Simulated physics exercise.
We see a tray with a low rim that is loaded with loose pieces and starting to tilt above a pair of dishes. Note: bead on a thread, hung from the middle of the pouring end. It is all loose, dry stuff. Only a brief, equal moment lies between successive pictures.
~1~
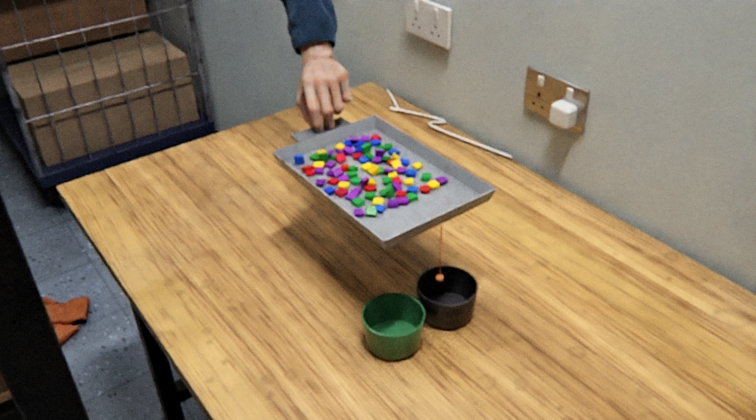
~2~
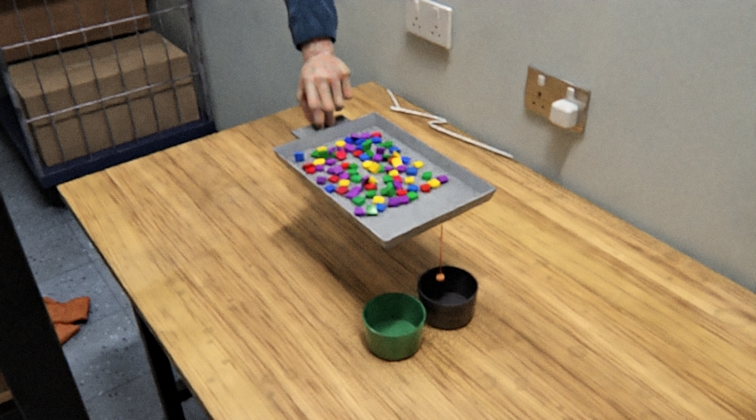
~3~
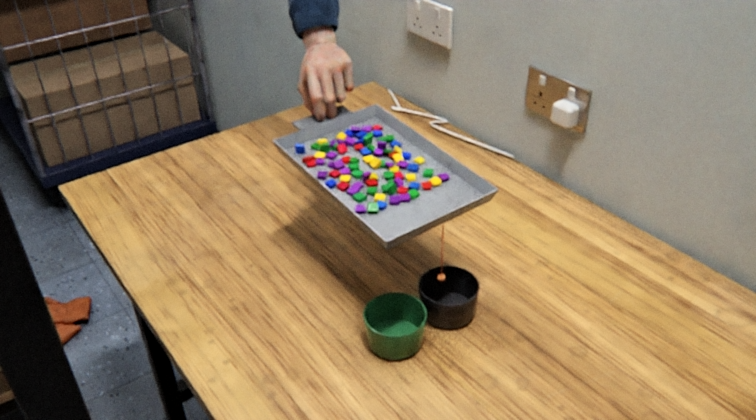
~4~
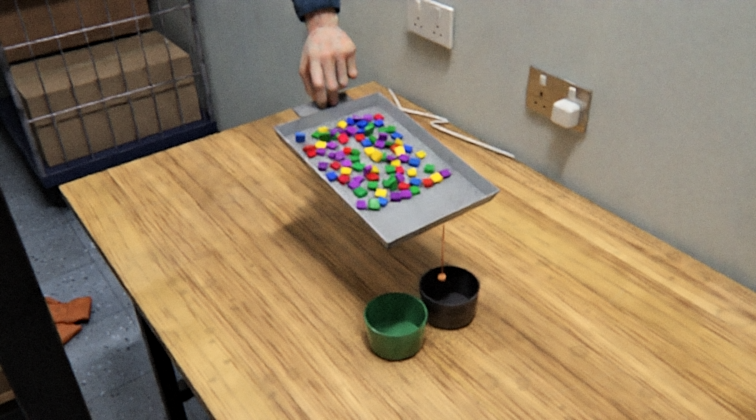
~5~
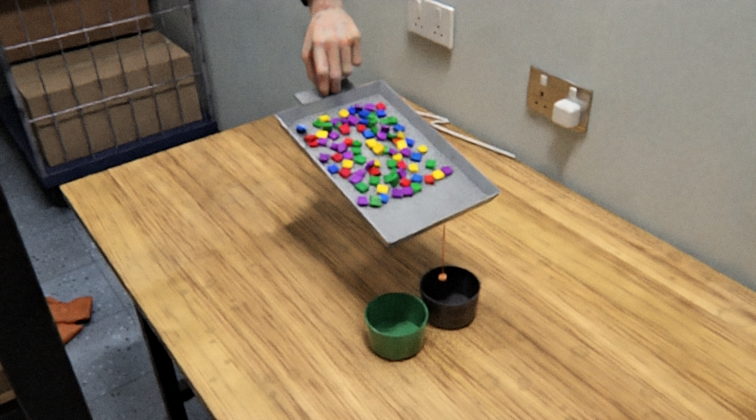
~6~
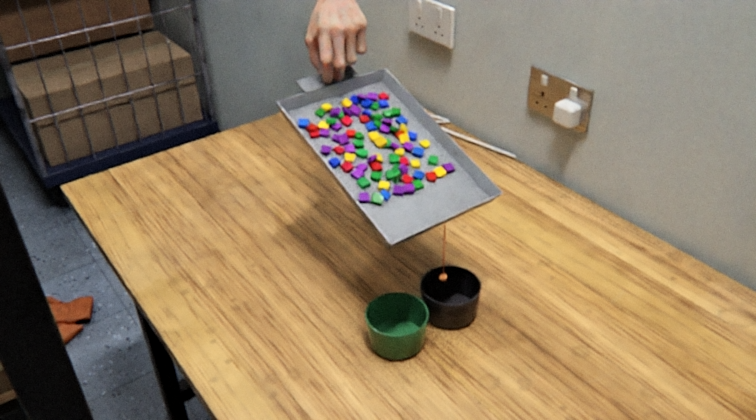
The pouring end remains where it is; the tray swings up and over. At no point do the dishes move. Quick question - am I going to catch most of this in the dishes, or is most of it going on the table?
The greater share ends up outside the dishes.
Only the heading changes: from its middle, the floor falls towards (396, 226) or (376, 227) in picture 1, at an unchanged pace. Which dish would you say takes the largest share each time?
The first try favours the dish to the left; the second favours the dish to the left.
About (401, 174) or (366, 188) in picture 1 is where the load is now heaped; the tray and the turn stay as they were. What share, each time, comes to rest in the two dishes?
From the first start you get 20 in a hundred, from the second 20 in a hundred.
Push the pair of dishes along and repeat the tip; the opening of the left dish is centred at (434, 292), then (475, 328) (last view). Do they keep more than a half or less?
For the two places in order: A minority share, a minority share.
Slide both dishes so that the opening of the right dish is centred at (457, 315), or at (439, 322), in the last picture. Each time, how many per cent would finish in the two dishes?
50 and 30 in a hundred.
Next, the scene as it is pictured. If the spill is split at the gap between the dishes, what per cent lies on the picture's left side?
Roughly 0 in a hundred.
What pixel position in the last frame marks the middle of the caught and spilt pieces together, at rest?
Once it all stops, the middle lies near (481, 341).
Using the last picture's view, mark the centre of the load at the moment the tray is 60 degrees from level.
Around (445, 207).
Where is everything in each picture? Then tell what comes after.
Corners of the pouring end at (385, 237) and (490, 188), level; middle of the load at (367, 167), mosaic tiles; left dish at (413, 343); right dish at (467, 312); bead on its thread at (440, 278), in the first frame.
Corners of the pouring end at (386, 237) and (491, 188), level; middle of the load at (368, 165), in the second frame.
Corners of the pouring end at (388, 237) and (492, 189), tipped barely, level across its low end; middle of the load at (369, 160), in the third frame.
Corners of the pouring end at (389, 238) and (494, 189), tipped a little, level across its low end; middle of the load at (370, 152), in the fourth frame.
Corners of the pouring end at (390, 238) and (495, 190), tipped a little, level across its low end; middle of the load at (371, 144), in the fifth frame.
Corners of the pouring end at (392, 239) and (497, 191), tipped clearly, level across its low end; middle of the load at (374, 137), a stray few on the move; left dish at (416, 342); right dish at (470, 312), in the sixth frame.
Soon, tray tipped steeply; nearly all on the tray; a stray few in the air.
A while on, tray tipped right over; about two thirds on the tray; a stray few in the left dish; a stray few in the right dish; about a quarter outside both; a stray few in the air.
Towards the end, tray tipped past a quarter turn; a stray few in the left dish; a small part in the right dish; most outside both.
Finally, tray tipped past a quarter turn; a stray few in the left dish; a small part in the right dish; most outside both.
